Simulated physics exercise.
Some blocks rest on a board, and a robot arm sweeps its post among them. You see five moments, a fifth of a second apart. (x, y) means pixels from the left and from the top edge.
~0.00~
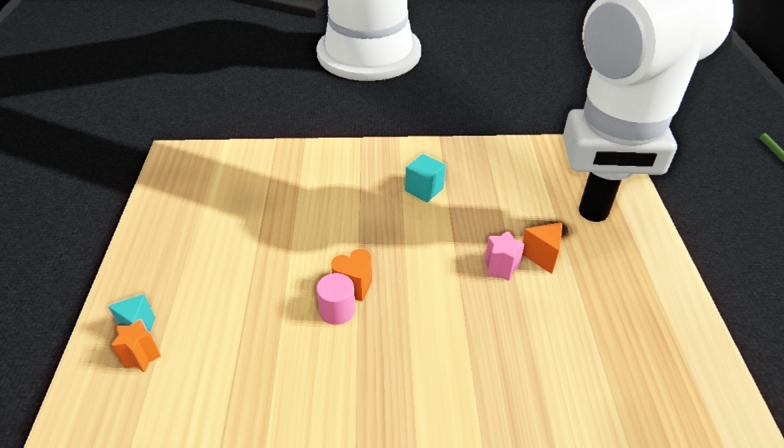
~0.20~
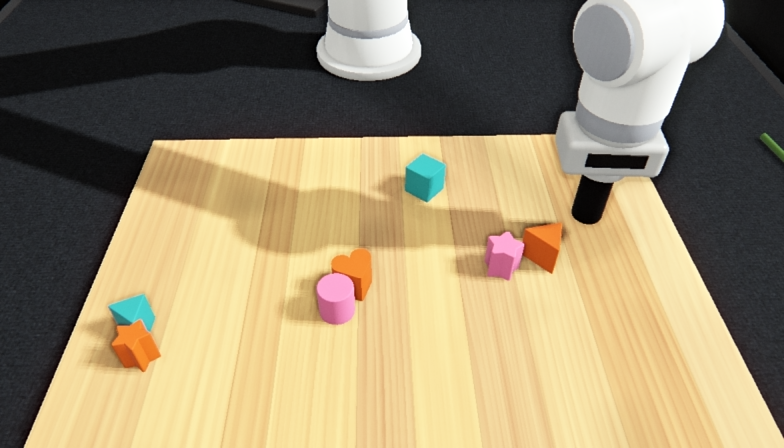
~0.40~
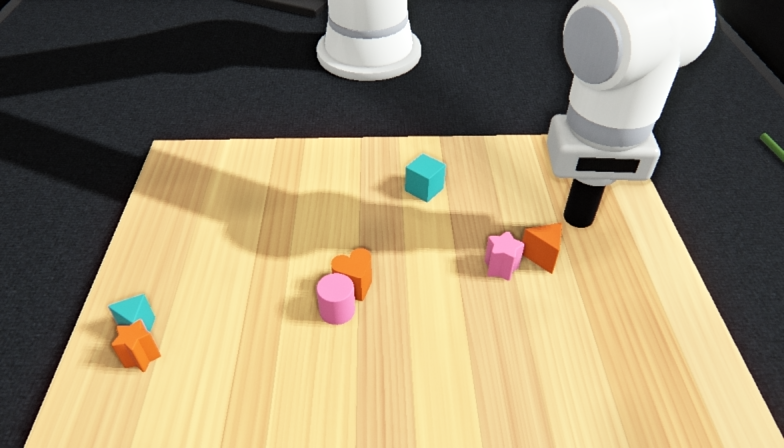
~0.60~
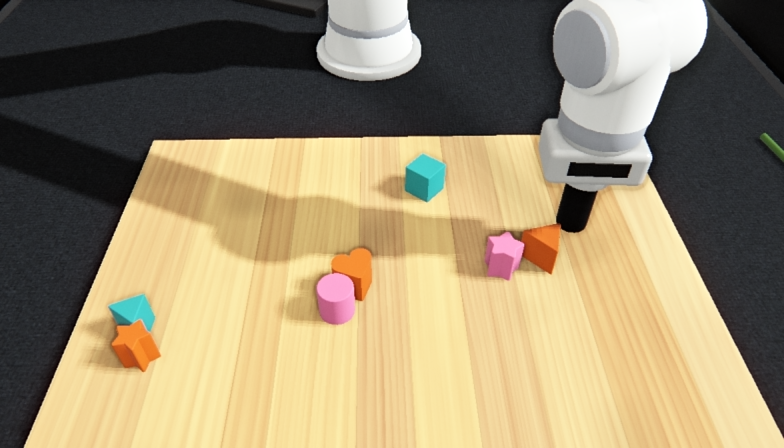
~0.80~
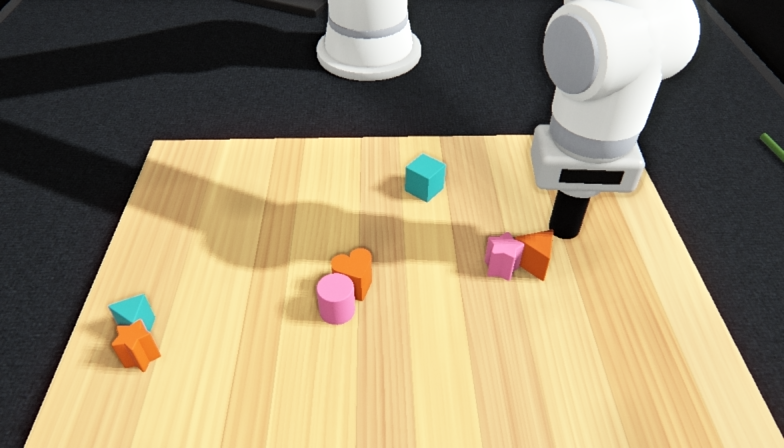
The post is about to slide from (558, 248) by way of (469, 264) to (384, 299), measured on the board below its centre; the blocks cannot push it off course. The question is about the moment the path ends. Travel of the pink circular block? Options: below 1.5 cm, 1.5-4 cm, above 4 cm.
It gets moved under 1.5 cm.
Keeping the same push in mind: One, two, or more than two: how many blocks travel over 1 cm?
Two get moved.
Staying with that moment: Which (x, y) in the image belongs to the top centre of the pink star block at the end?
Its top middle is near (470, 274).
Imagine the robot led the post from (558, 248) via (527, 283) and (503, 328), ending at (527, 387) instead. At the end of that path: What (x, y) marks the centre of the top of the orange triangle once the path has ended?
The centre of its top will be at (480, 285).
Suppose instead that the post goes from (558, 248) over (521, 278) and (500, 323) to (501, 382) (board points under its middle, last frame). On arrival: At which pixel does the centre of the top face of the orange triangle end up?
Roughly at (470, 292).
The first path, step by step. One third of the way, post (501, 241); pink star block (478, 267), turned 35° clockwise; orange triangle (505, 256), turned 85° anticlockwise.
Two thirds of the way, post (441, 255); pink star block (470, 274), turned 45° clockwise; orange triangle (493, 259).
At the end, post (384, 282); pink circular block unmoved; pink star block (470, 274), turned 45° clockwise; orange triangle (493, 259), turned 130° anticlockwise.
